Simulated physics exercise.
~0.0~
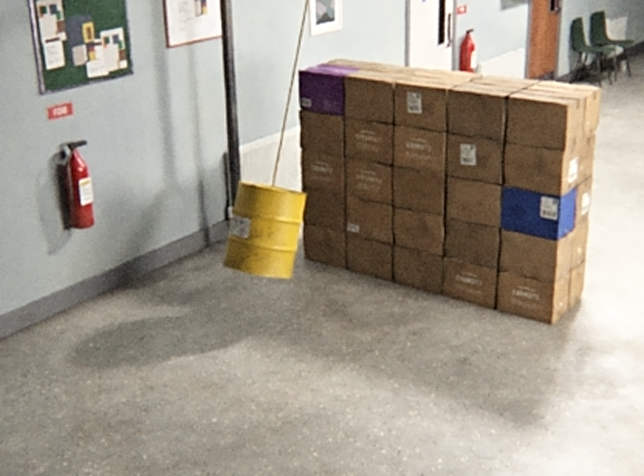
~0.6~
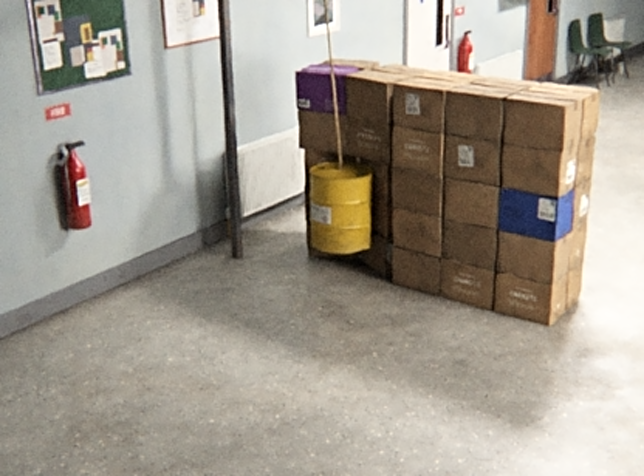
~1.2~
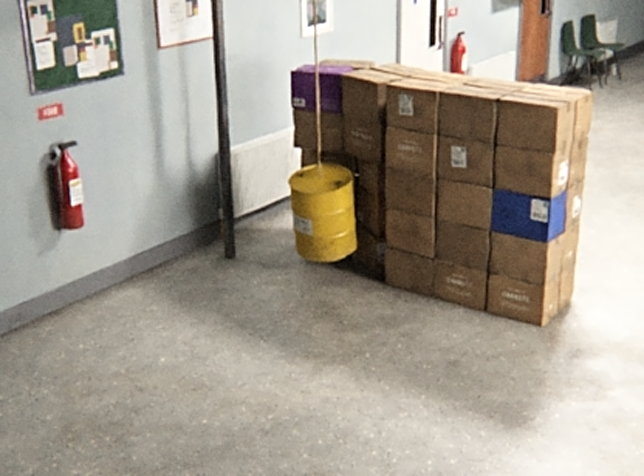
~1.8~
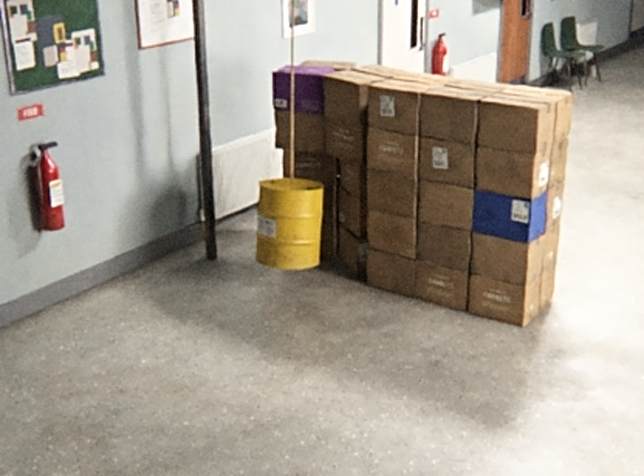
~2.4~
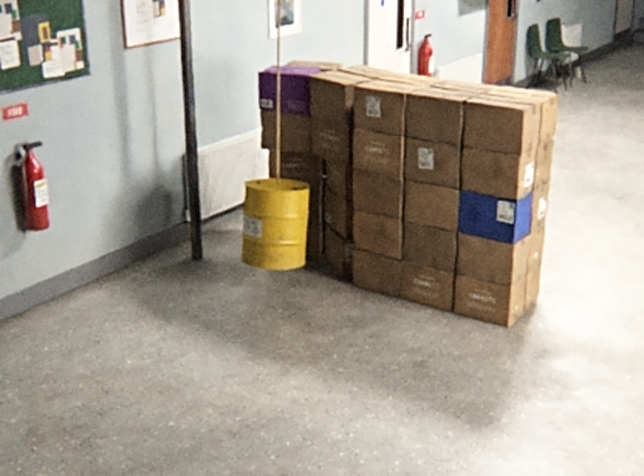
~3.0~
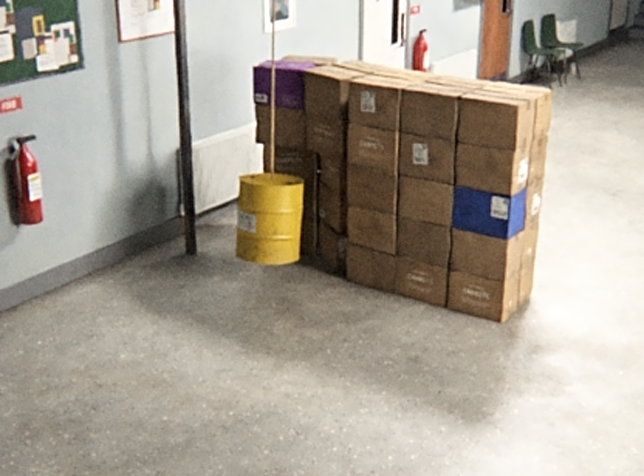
The footage shows a yellow drum hanging on a line swing right into a tall wall of stacked cardboard cartons, pushing some at the left end slightly out of line. The drum then hangs close beside the wall, which stays standing, its purple and blue cartons still in the stack.
